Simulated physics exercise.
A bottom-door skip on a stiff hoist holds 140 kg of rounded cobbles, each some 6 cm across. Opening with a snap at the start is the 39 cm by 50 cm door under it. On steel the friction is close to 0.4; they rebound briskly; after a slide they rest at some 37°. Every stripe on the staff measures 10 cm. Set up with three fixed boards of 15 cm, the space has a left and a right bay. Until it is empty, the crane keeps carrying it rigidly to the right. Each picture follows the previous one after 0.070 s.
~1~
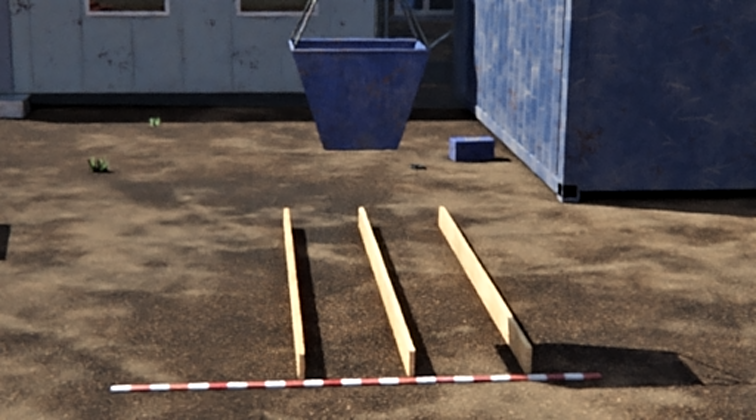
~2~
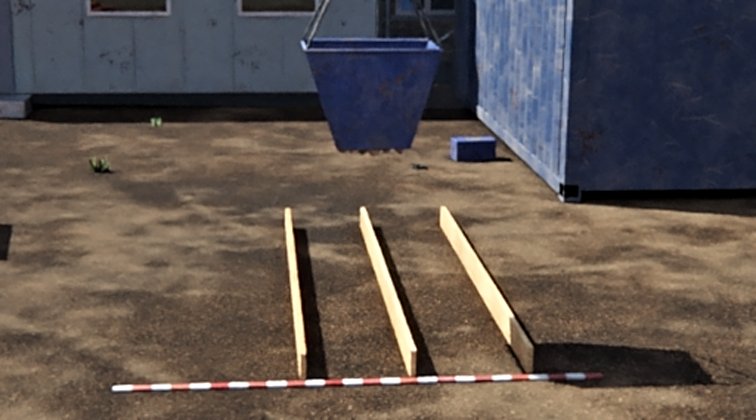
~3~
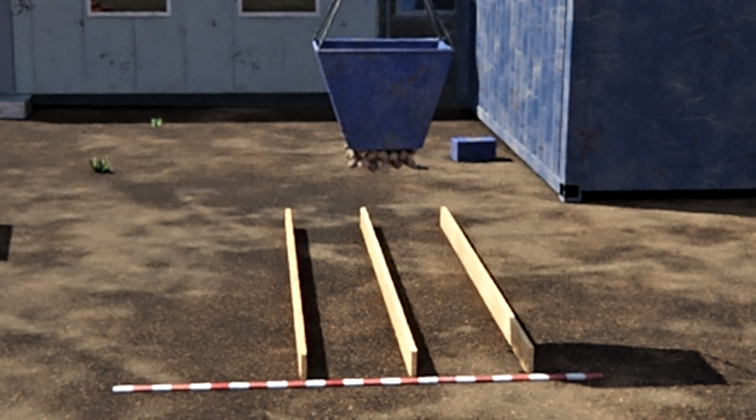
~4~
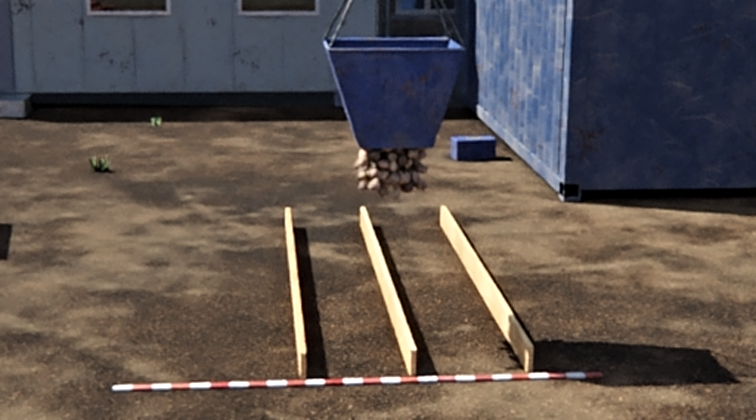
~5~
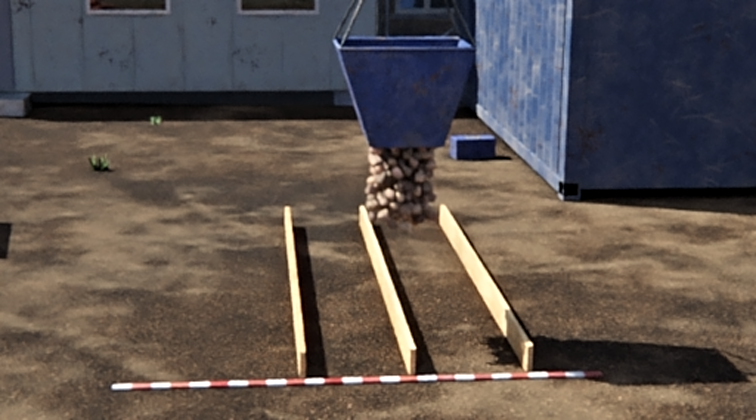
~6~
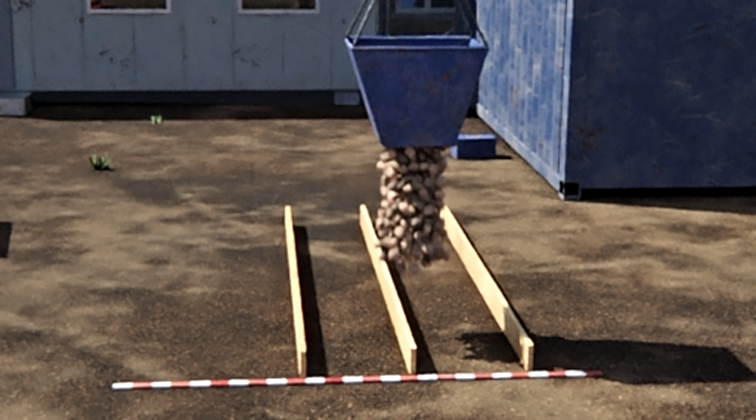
A blue hopper hanging from cables drifted slowly to the right over bare ground, and brownish stones began pouring from its bottom, the stream stretching lower toward three upright wooden boards.
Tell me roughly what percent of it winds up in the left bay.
I'd put it at about 2 percent.
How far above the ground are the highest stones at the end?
Max stone height at rest approx 20 cm.
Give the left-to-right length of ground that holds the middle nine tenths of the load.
The stretch runs about 60 cm.
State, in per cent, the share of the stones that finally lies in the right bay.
I'd say close to 95 per cent of the load ends there.
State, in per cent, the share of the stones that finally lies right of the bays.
About 5 per cent.
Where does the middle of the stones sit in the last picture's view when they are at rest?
About (458, 327).
Then, 0.3 s after the last picture, 0 % in the bottom-door skip, 2 % falling or lying in the left bay, 98 % falling or lying in the right bay; the stones farthest right are at (508, 313).
Then, 0.8 s after the last picture, 0 % in the bottom-door skip, 2 % falling or lying in the left bay, 94 % falling or lying in the right bay, 4 % falling or lying right of the bays; the stones farthest right are at (616, 339).
Then, 1.4 s after the last picture, 0 % in the bottom-door skip, 2 % falling or lying in the left bay, 94 % falling or lying in the right bay, 4 % falling or lying right of the bays; the stones farthest right are at (665, 331).
Then, 2.2 s after the last picture, 0 % in the bottom-door skip, 2 % falling or lying in the left bay, 94 % falling or lying in the right bay, 4 % falling or lying right of the bays; the stones farthest right are at (667, 331).
Then, 4.2 s after the last picture, 0 % in the bottom-door skip, 2 % in the left bay, 94 % in the right bay, 4 % right of the bays; the stones farthest right are at (667, 331).
